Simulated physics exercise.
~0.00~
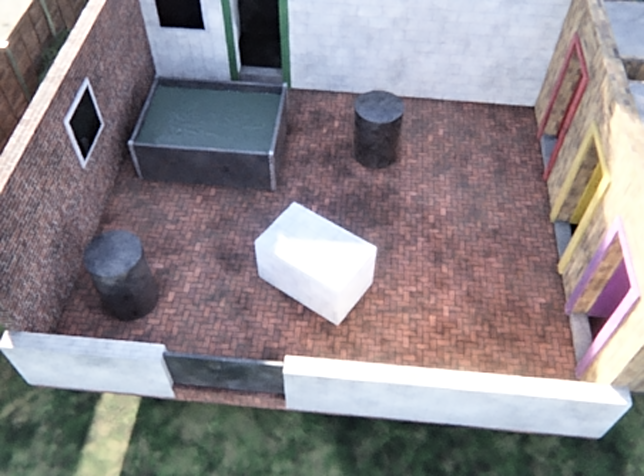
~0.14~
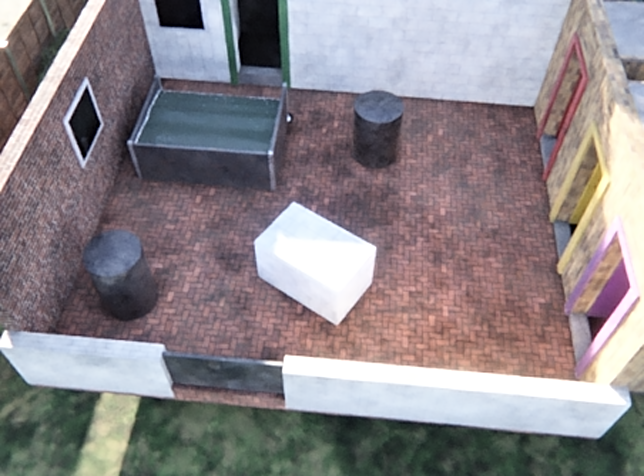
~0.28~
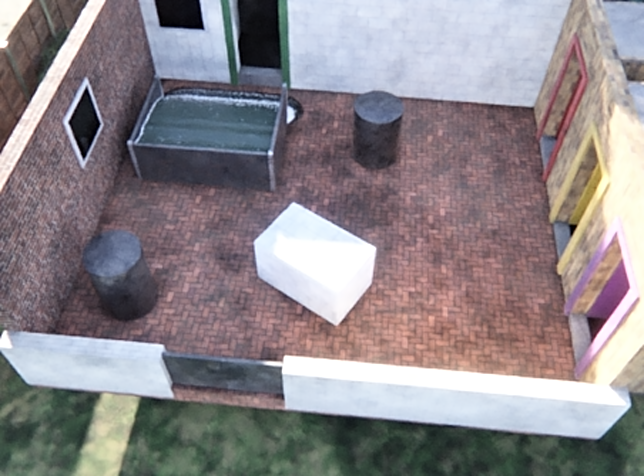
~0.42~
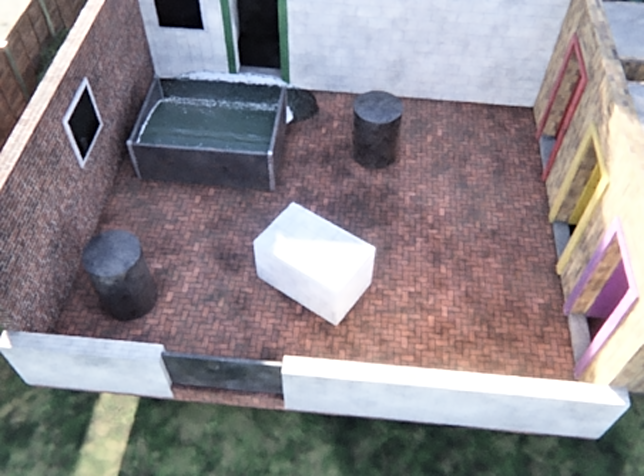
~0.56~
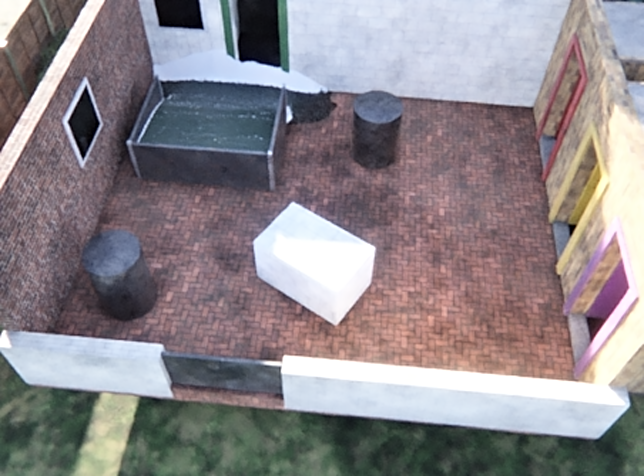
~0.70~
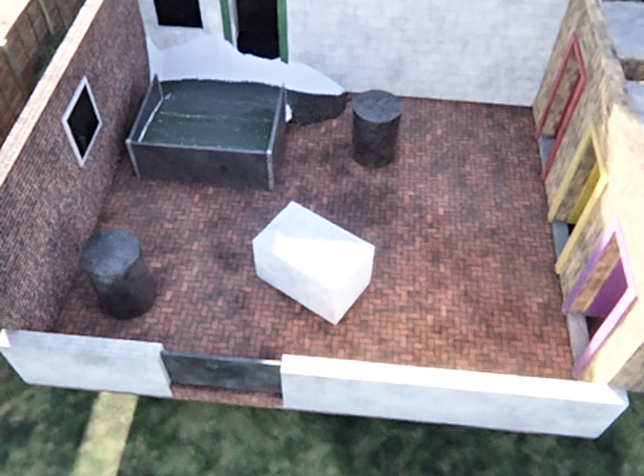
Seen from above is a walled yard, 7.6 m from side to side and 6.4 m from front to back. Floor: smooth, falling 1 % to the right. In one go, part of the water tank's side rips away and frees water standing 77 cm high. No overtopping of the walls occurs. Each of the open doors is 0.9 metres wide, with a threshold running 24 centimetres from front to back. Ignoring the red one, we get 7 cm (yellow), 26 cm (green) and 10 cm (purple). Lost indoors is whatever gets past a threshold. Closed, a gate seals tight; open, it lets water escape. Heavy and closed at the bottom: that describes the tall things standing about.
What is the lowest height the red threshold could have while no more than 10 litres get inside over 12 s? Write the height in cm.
21 cm.
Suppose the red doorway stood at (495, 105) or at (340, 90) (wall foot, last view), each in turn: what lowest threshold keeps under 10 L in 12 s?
In turn: About 17 cm, about 15 cm.
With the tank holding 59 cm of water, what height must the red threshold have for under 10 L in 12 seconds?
In that case, roughly 16 cm.
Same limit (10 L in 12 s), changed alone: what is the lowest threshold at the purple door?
At purple, about 11.5 cm.
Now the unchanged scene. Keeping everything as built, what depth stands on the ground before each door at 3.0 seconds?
Door by door in centimetres - yellow 0, red 26, green 23, purple 0.
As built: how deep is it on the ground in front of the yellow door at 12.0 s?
About 5.0 centimetres.
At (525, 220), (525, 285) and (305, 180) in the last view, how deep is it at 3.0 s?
About 1, 0 and 1 cm respectively.
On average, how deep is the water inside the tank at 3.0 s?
Roughly 23 cm on average.
After 1.4 s water covers 15 % of the floor, deepest (60 cm) near (165, 79); it has not reached the red door.
After 3.0 s water covers 40 % of the floor, deepest (34 cm) near (55, 360); 26 cm at the red door, 3 litres in over its 18 cm threshold.
After 12.0 s water covers 95 % of the floor, deepest (12 cm) near (571, 353); 8 cm at the red door, 24 litres in over its 18 cm threshold.
At the red door as built, the water arrived by 2.4 s and peaked near 26 cm at 2.8 s.
With a threshold of 19 cm, 18 litres would have come in within the 12 s; with 26 cm, 1 litre. So under 10 litres takes about 21 cm.
